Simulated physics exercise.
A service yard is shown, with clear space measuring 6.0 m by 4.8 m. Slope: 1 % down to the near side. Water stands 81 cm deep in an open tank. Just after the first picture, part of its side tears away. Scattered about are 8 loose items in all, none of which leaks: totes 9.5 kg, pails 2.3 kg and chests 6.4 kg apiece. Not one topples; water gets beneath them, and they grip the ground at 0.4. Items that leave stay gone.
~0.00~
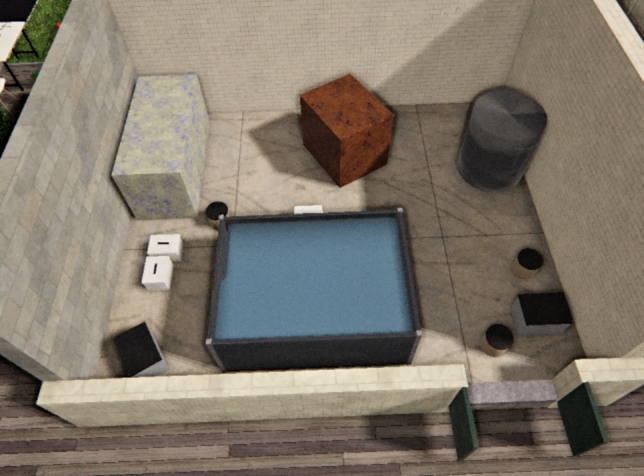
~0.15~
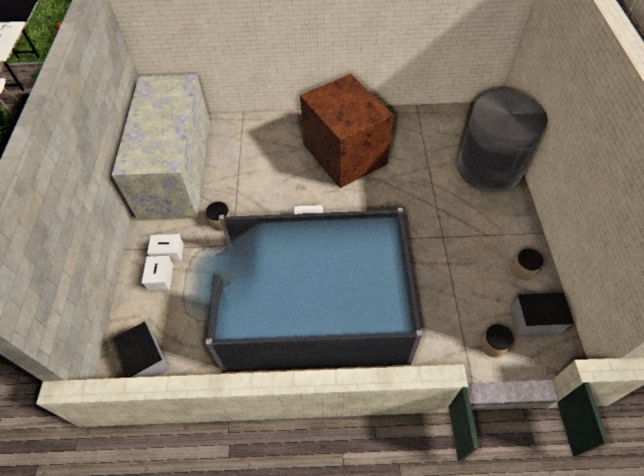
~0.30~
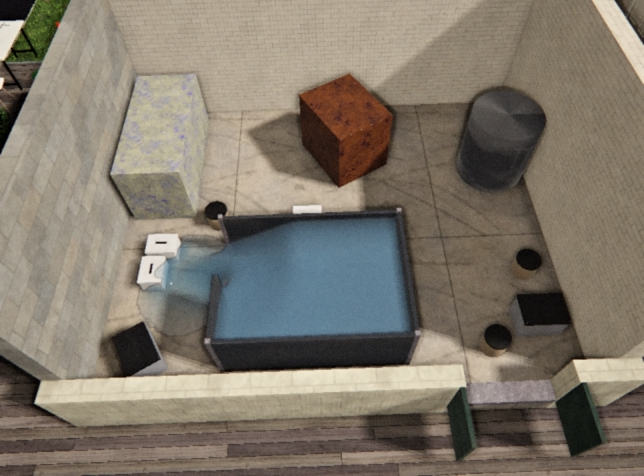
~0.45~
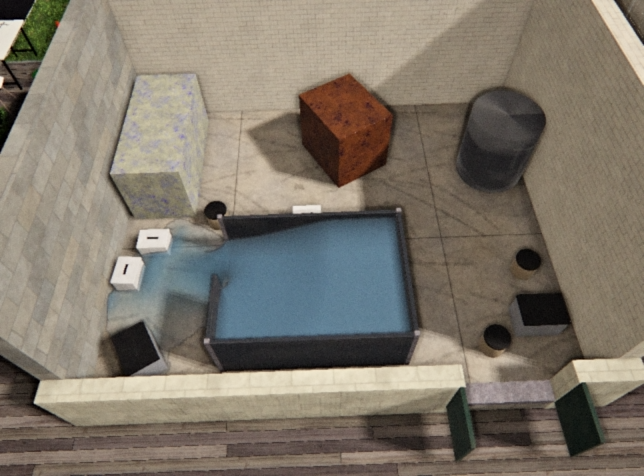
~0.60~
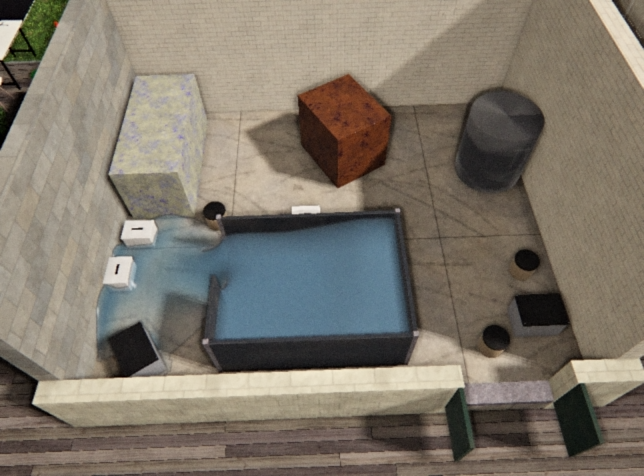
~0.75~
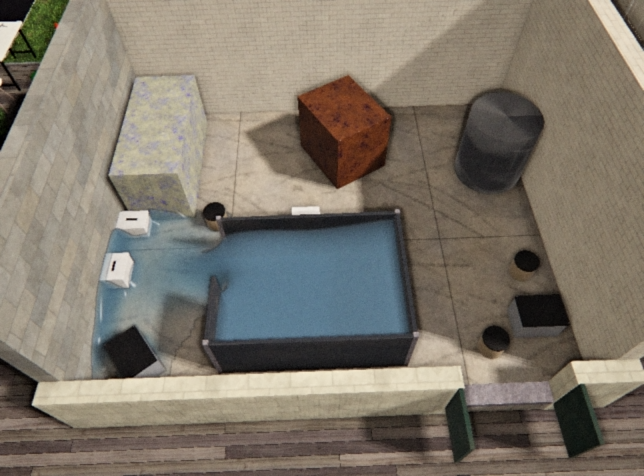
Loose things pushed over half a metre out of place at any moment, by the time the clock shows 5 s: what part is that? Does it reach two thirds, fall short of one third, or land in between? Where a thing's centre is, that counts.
It meets or tops two thirds.
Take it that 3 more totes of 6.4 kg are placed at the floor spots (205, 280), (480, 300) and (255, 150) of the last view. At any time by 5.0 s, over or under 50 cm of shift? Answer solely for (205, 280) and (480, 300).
In the order asked they come out beyond the limit, inside the limit.
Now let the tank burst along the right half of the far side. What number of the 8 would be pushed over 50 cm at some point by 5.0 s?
Then it comes to 5 of them.
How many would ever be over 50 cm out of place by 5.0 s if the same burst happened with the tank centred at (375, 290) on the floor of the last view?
Then the count would be 5.
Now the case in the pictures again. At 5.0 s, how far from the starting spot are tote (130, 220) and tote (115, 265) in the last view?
Object 1: 300 cm. Object 2: 20 cm.
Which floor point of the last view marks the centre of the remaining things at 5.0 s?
Near (400, 253).
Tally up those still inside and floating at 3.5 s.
Total: 3.
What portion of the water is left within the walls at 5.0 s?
About 100 in a hundred parts of the water.
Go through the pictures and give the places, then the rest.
A tote at (164, 244) rests on the ground; a tote at (155, 269), on the bottom; water covers 3.6 m2; 0 of 8 have shifted, in the first frame.
A tote at (164, 244) rests on the ground; a tote at (156, 269), on the bottom; water covers 4.2 m2; 0 of 8 have shifted, in the second frame.
A tote at (161, 243) rests on the ground; a tote at (151, 269), on the bottom, 4 cm from its start; 4.9 m2 under water; 0 of 8 have shifted, in the third frame.
A tote at (153, 238) rests on the ground, 16 cm from its start; a tote at (126, 270) rests on the ground, 36 cm from its start; 5.7 m2 under water; 2 of 8 have shifted, in the fourth frame.
A tote at (137, 229), on the bottom, 43 cm from its start; a tote at (117, 270), on the bottom, 45 cm from its start; water covers 6.2 m2; 2 of 8 have shifted, in the fifth frame.
A tote at (132, 220), afloat, 60 cm from its start; a tote at (114, 266) floats, 45 cm from its start; water covers 6.6 m2; 2 of 8 have shifted, in the sixth frame.
After 1.1 s 1 of 8 are over 50 cm from their spots; 2 afloat.
After 2.2 s 3 of 8 are over 50 cm from their spots; 3 afloat.
After 3.5 s 5 of 8 are over 50 cm from their spots; 3 afloat.
After 5.0 s 6 of 8 are over 50 cm from their spots, and 8 have been at some point; 6 afloat.
